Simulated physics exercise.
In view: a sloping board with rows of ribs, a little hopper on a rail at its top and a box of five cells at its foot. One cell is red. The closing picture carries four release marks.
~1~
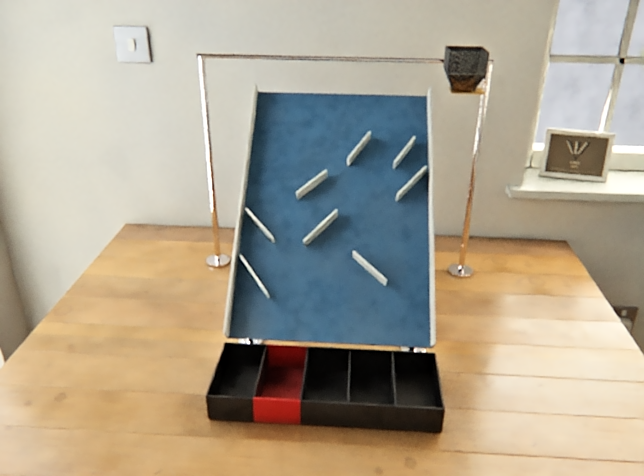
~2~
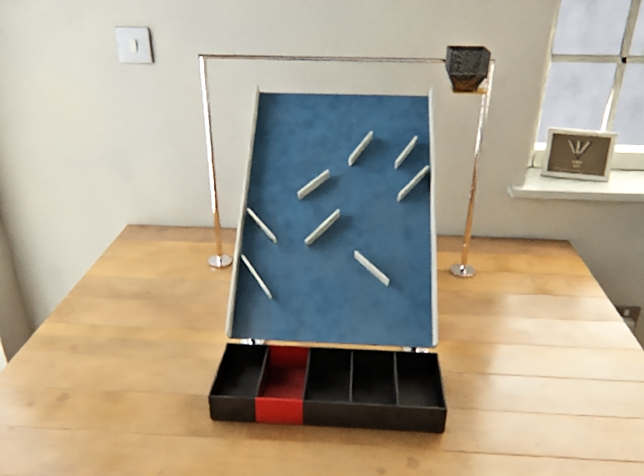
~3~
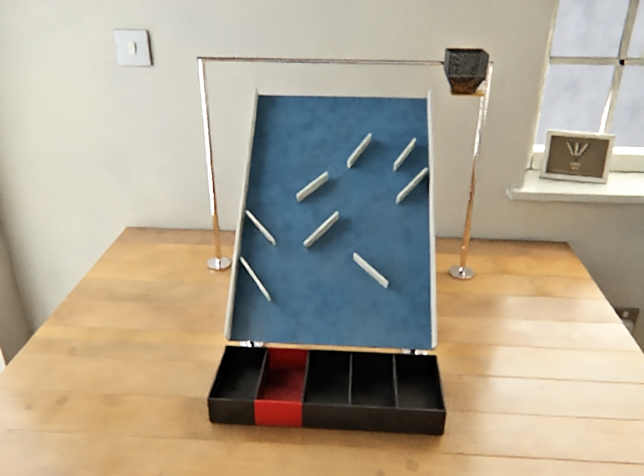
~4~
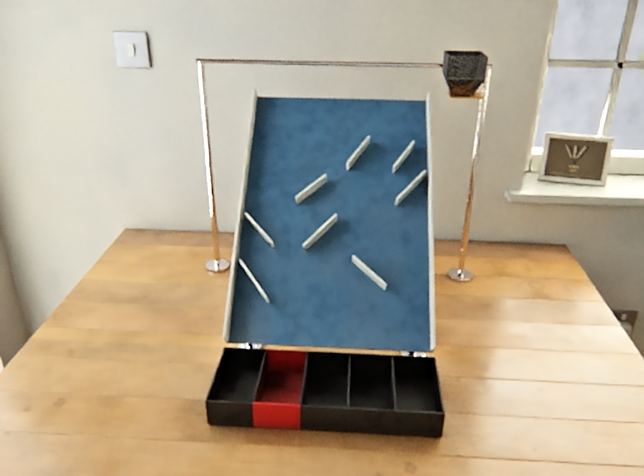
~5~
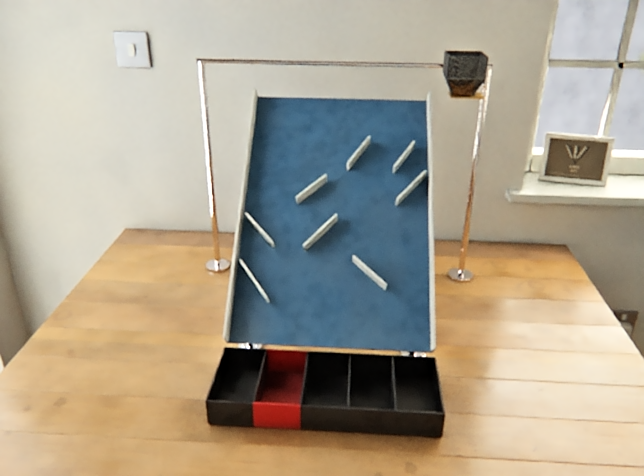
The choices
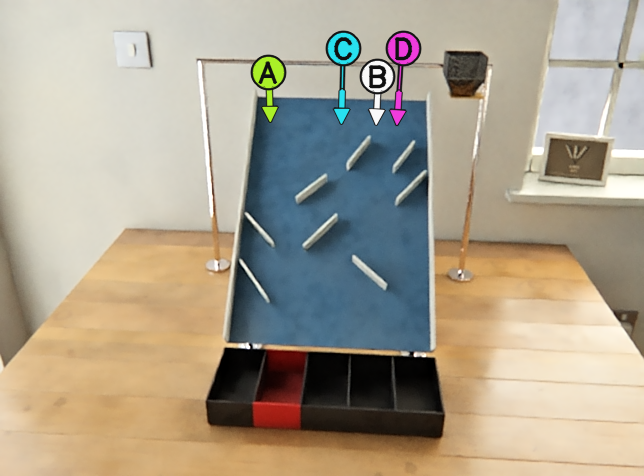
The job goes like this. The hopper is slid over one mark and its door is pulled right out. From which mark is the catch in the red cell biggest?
It is C.
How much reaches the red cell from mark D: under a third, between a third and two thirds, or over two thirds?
It is under a third.
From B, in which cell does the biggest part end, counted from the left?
The fifth.
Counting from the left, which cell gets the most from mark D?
The fifth from the left.
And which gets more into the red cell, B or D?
The answer is B.
On the marked copy, mark A meets the board at (270, 116); mark B meets the board at (376, 119); mark C meets the board at (341, 118); mark D meets the board at (397, 119).
With A, about a quarter in the red cell, about two thirds in other cells, a stray few held on the board, a small part outside the box.
With B, about a quarter in the red cell, most in other cells.
With C, most in the red cell, about a quarter in other cells, a stray few outside the box.
With D, a small part in the red cell, nearly all in other cells.
